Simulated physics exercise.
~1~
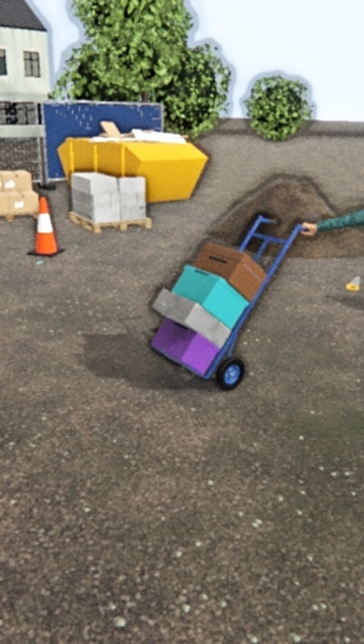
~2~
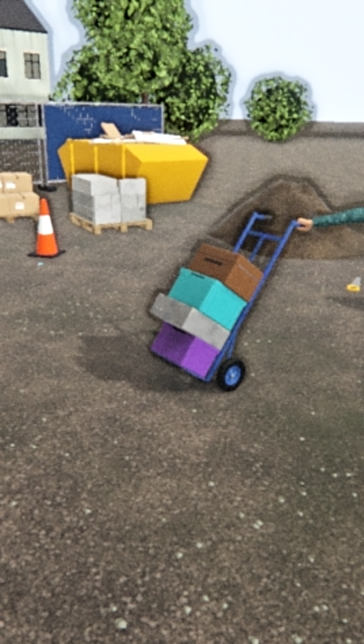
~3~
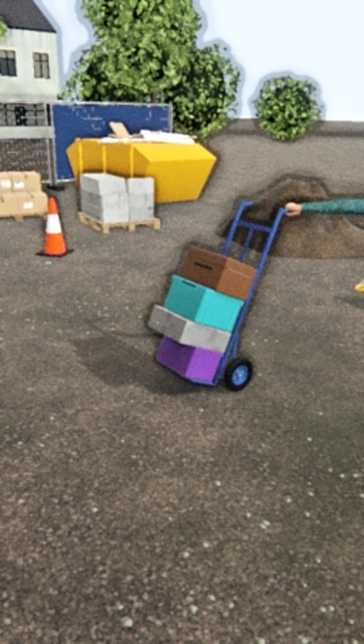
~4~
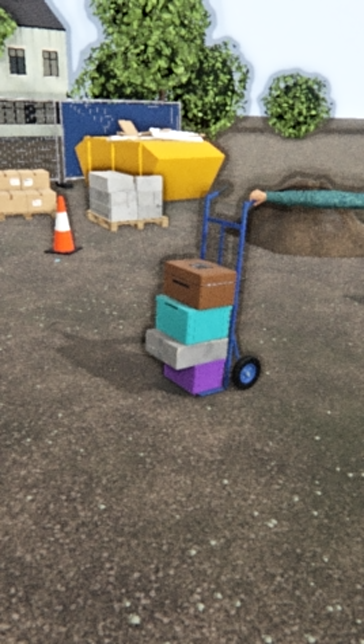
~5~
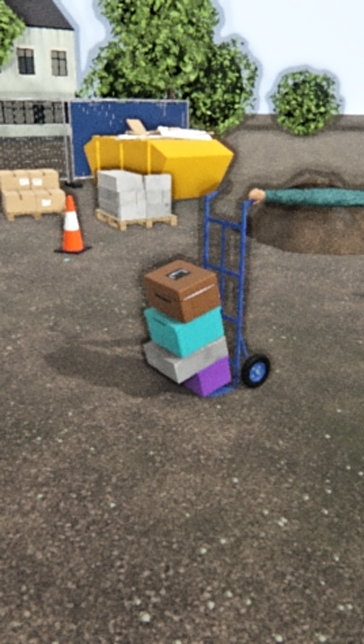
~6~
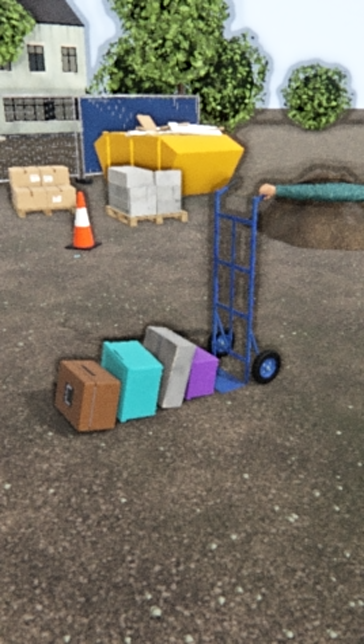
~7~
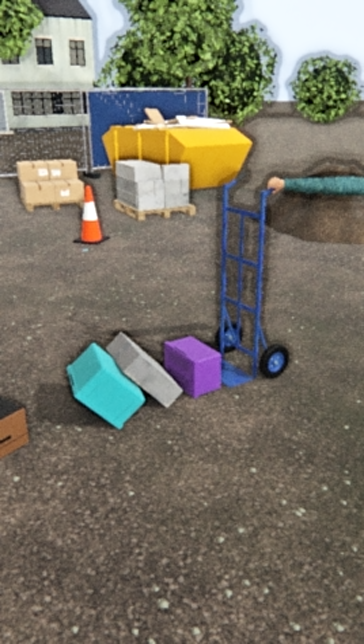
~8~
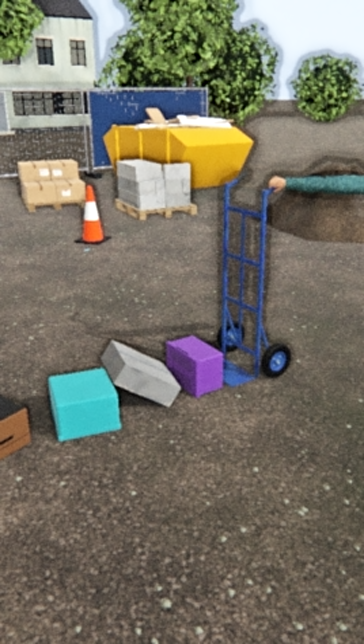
A blue sack truck stands tilted back on a gravelly yard, held by a green-sleeved arm from the right, with a purple box, a grey one, a turquoise one and a brown one stacked from bottom to top. Behind it are an orange cone, pallets, a yellow skip, a dirt mound and trees, as the view pans slightly left. The hand swings the truck forward until it stands upright. The stack tips forward and topples to the left, spilling across the ground. The brown box lies farthest left, partly out of view, then turquoise, the grey leaning, and purple tipped over beside the upright truck.
